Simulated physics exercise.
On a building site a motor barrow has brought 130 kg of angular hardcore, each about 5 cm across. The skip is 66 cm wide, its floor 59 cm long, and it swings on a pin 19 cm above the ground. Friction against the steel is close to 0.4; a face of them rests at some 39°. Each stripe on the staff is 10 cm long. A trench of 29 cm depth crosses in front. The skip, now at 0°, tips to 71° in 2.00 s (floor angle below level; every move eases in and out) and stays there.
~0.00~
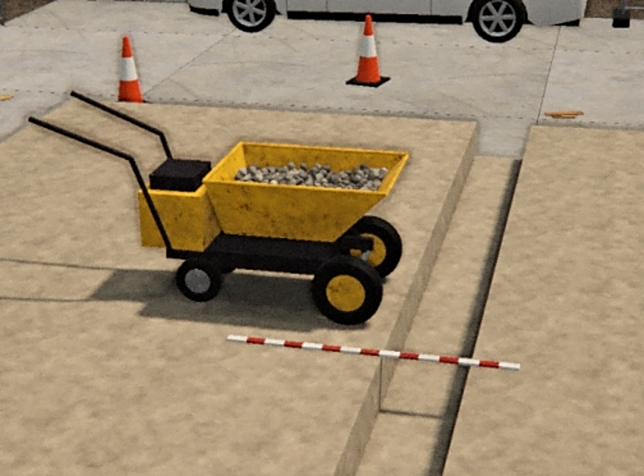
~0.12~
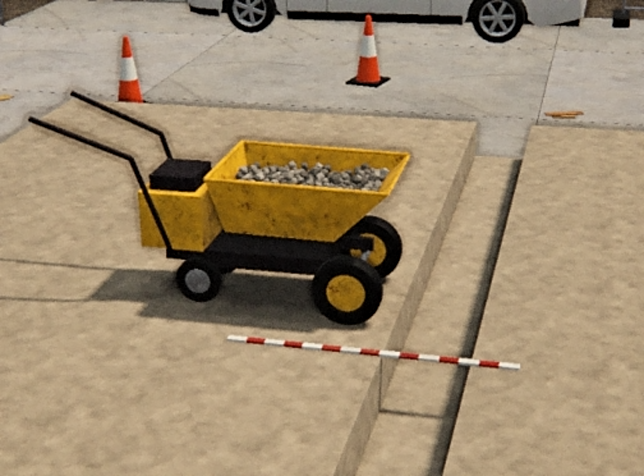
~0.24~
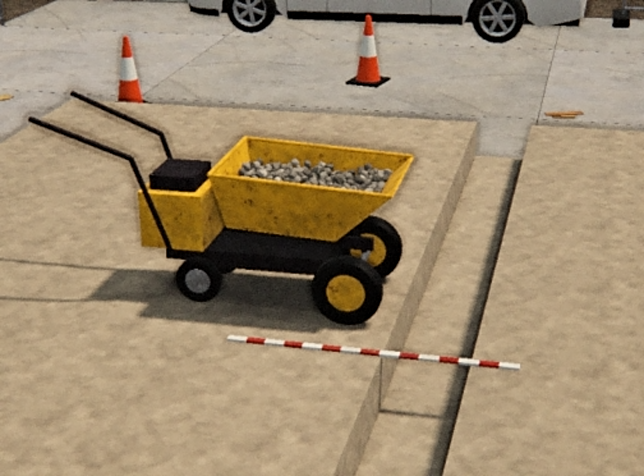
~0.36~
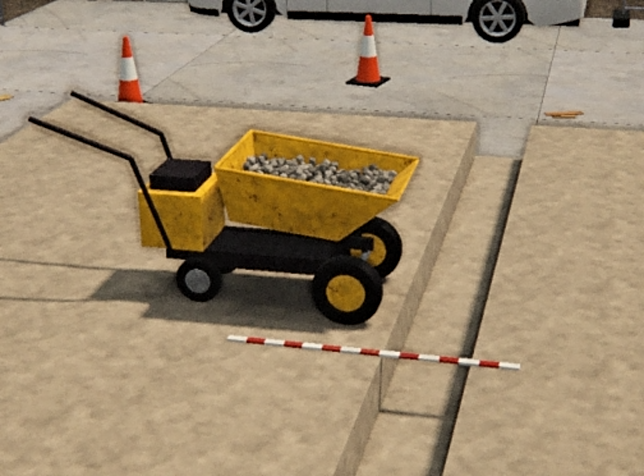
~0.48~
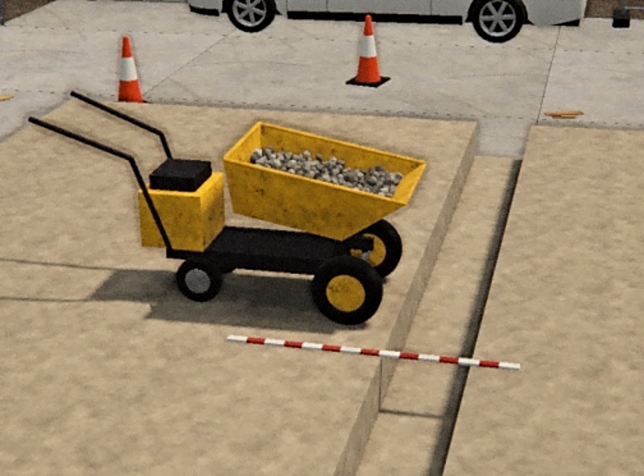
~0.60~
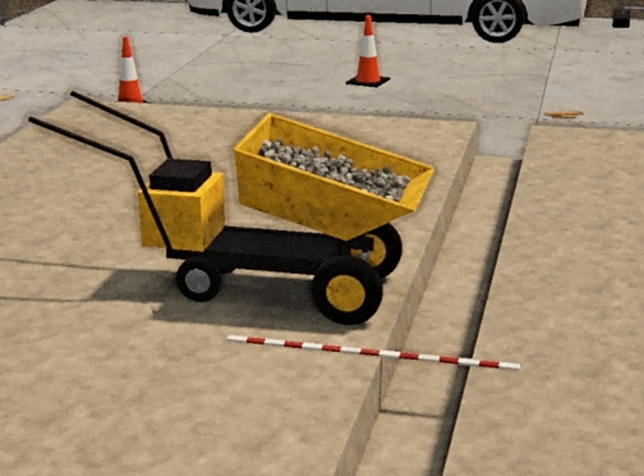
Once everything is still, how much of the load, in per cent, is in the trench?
Close to 50 in a hundred.
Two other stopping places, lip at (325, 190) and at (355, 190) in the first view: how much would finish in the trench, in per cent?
About 100 and 85 per cent.
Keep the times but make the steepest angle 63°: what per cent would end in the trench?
Then about 40 per cent.
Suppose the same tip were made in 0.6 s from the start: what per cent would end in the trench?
It would be near 25 per cent.
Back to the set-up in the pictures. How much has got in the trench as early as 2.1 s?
About 10 per cent by then.
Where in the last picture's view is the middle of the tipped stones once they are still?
Around (480, 321).
After 1.5 s the floor is at 60°; 100 % in the skip; the foremost stones are at (462, 258).
After 2.1 s the floor is at 71°; 58 % in the skip, 9 % in the trench, 33 % past the trench; the foremost stones are at (551, 317).
After 2.5 s the floor is at 71°; 25 % in the skip, 21 % in the trench, 54 % past the trench; the foremost stones are at (616, 329).
After 4.4 s the floor is at 71°; 0 % in the skip, 50 % in the trench, 50 % past the trench; the foremost stones are at (626, 333).
